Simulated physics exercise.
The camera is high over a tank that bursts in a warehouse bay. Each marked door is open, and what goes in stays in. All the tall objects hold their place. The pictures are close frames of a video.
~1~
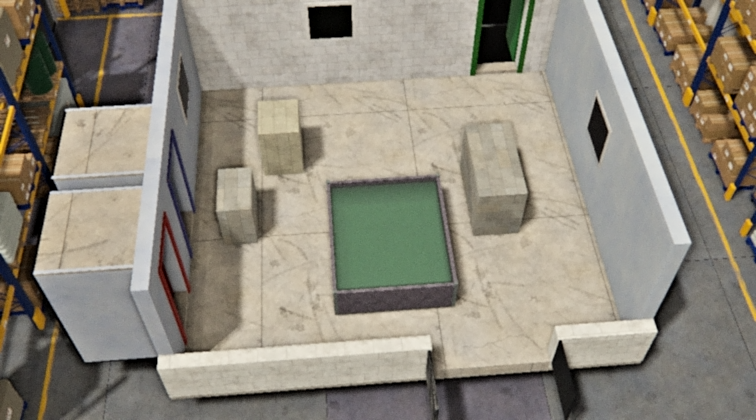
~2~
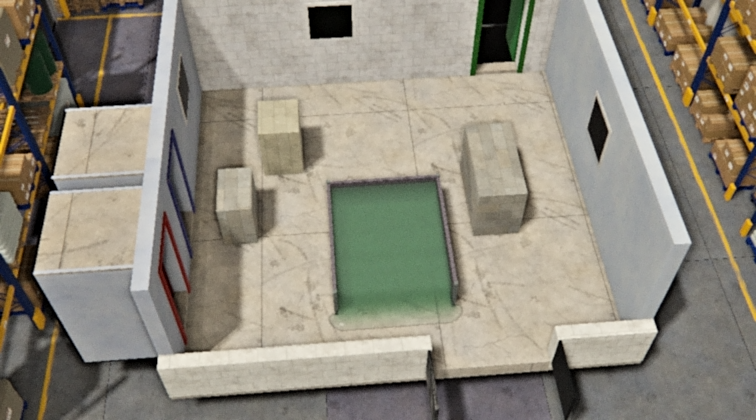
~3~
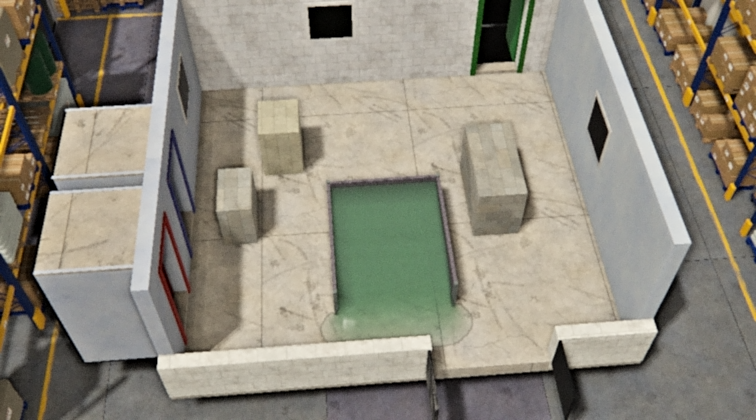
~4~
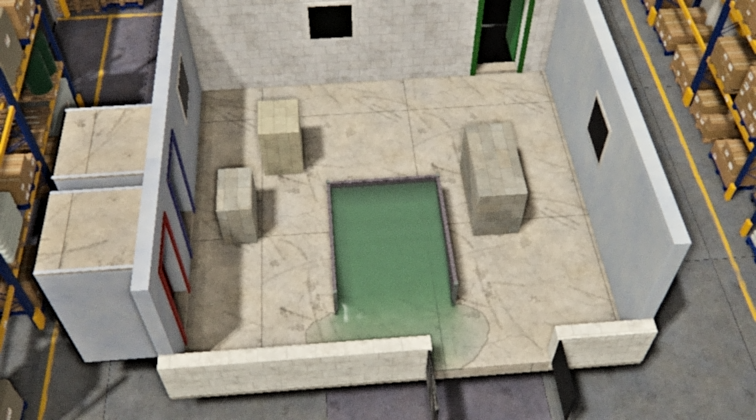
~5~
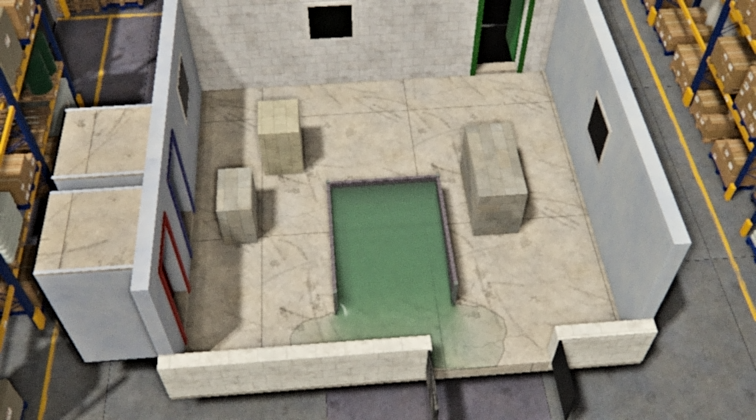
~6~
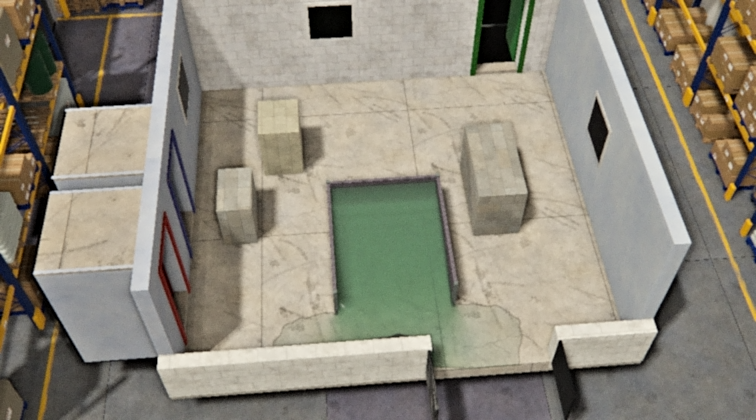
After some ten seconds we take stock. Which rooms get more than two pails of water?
In the end: The blue door stays under that; the red door takes more than that; the green door stays under that.
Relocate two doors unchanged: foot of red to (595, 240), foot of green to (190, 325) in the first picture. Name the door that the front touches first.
First comes the green door.
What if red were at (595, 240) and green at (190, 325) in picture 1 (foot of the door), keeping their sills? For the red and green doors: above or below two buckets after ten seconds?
In short: Red is under, green goes over.
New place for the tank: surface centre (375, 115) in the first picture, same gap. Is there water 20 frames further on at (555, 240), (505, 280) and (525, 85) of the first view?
As listed: Clear, awash, dry.
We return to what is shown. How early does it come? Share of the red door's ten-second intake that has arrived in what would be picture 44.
Close to 100 %.
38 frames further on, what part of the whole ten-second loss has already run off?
I make it 85 per cent.
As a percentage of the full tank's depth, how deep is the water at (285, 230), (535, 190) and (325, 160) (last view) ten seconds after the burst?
In turn 4, 4 and 2 in a hundred.
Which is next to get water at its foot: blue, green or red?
The door marked red.
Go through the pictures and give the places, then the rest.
The first picture shows the water tank at (389, 233) is whole and still.
In the second picture, the front is at (458, 308), out from the gap at (395, 302).
In the third picture, the front is at (465, 329), out from the gap at (395, 303).
In the fourth picture, water pours out at (395, 303) and has run to a hidden place.
In the fifth picture, water pours out at (395, 304) and has run to a hidden place.
In the sixth picture, the front is at a hidden place, out from the gap at (395, 304).
A moment on, water covers 15 % of the floor; the blue door not reached, the red door not reached, the green door not reached.
Next, water covers 20 % of the floor; the blue door not reached, the red door under two buckets in, the green door not reached.
Then, water covers 30 % of the floor; the blue door wet at the sill, nothing in, the red door over two buckets in, the green door not reached.
Later, water covers 55 % of the floor; the blue door wet at the sill, nothing in, the red door far over two buckets in, the green door not reached.
In the end, water covers 85 % of the floor; the blue door wet at the sill, nothing in, the red door far over two buckets in, the green door wet at the sill, nothing in.
